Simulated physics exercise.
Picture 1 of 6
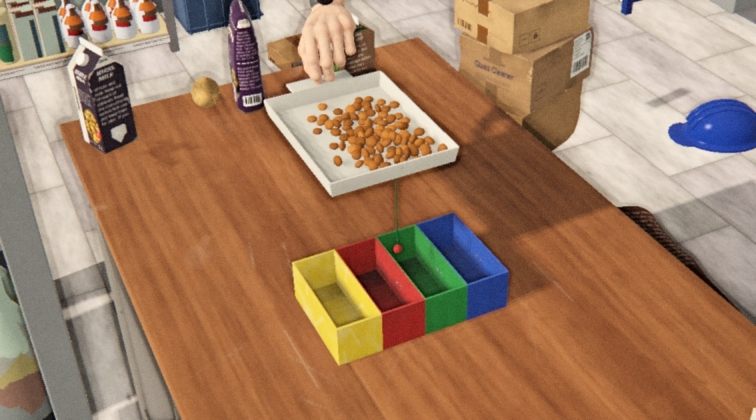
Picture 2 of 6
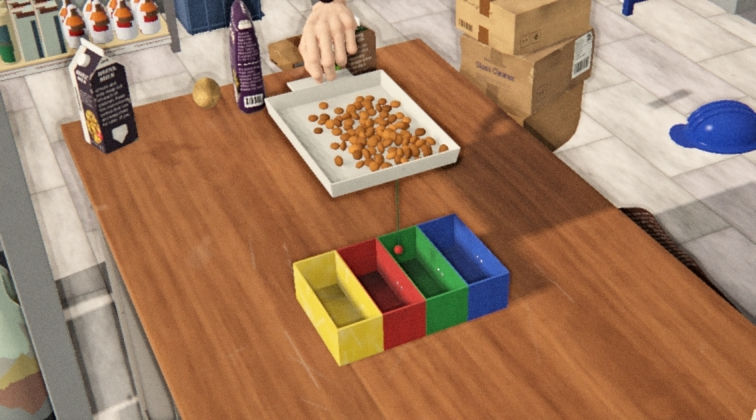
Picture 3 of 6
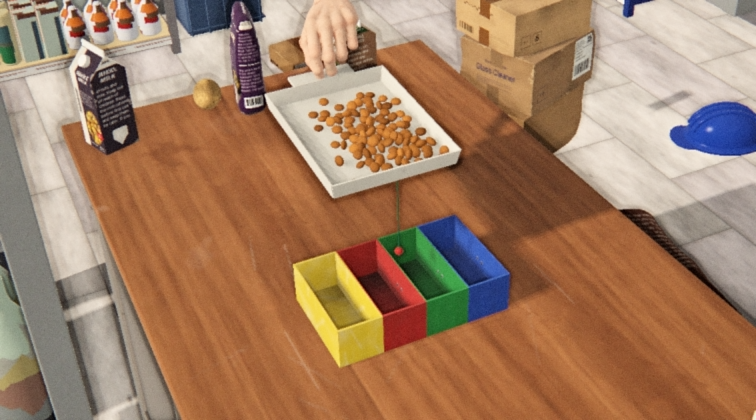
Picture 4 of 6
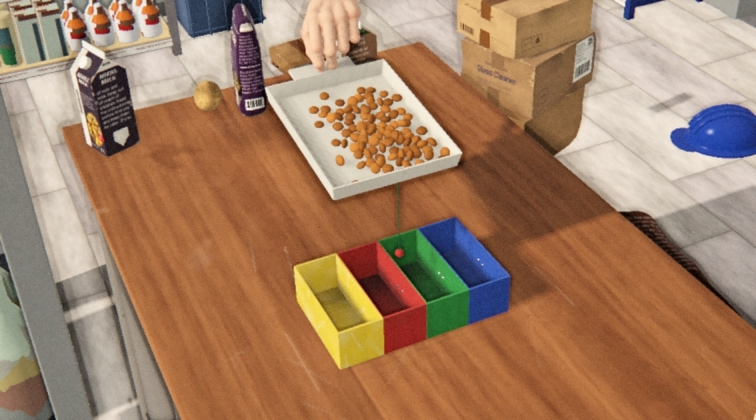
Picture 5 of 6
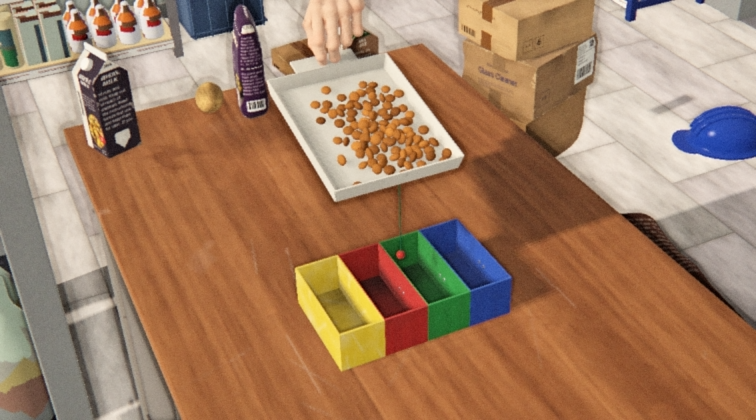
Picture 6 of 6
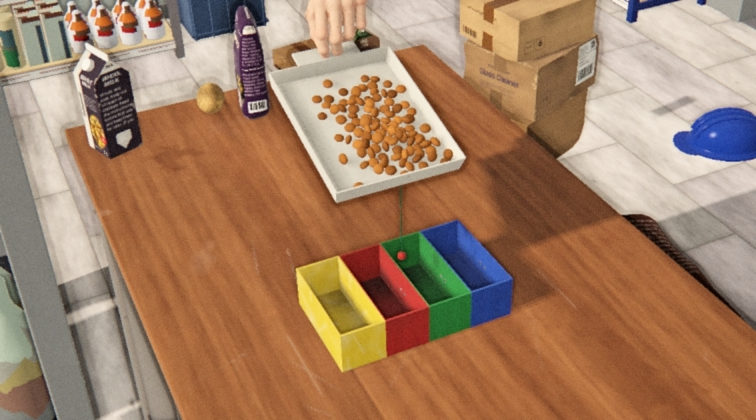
A hand gradually tilts a white tray of brown pieces toward four coloured cells.
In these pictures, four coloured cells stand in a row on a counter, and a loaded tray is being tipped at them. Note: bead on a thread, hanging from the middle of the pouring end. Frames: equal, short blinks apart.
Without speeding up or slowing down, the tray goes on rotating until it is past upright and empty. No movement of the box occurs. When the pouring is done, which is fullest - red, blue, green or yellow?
Fullest: The green cell.
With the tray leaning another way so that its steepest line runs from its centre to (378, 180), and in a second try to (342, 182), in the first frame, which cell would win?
Try 1 - the cell in red / try 2 - yellow.
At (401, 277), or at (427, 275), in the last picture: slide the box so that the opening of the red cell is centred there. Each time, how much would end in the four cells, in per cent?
Near 90 and 90 percent respectively.
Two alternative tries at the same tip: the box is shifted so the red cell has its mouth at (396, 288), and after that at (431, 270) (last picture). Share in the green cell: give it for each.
50 % and 20 %.
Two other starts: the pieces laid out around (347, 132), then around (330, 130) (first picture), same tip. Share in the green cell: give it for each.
30 per cent for the first try, 40 per cent for the second.
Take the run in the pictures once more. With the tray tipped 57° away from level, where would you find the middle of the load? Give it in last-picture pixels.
The middle of the pieces shows up near (408, 143).
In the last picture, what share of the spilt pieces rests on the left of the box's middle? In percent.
Close to 10 %.
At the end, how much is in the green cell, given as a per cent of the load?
Roughly 40 %.
Soon, tray tipped steeply; all on the tray.
A while on, tray tipped right over; about half on the tray; a small part in the green cell; a stray few in the blue cell; a stray few in the yellow cell; a stray few in the red cell; about a quarter falling or outside the box.
Towards the end, tray tipped past a quarter turn; about a third in the green cell; about a quarter in the red cell; about a quarter in the blue cell; a small part in the yellow cell; a small part falling or outside the box.
Finally, tray tipped past a quarter turn; about a third in the green cell; about a quarter in the red cell; about a quarter in the blue cell; a small part in the yellow cell; a small part outside the box.
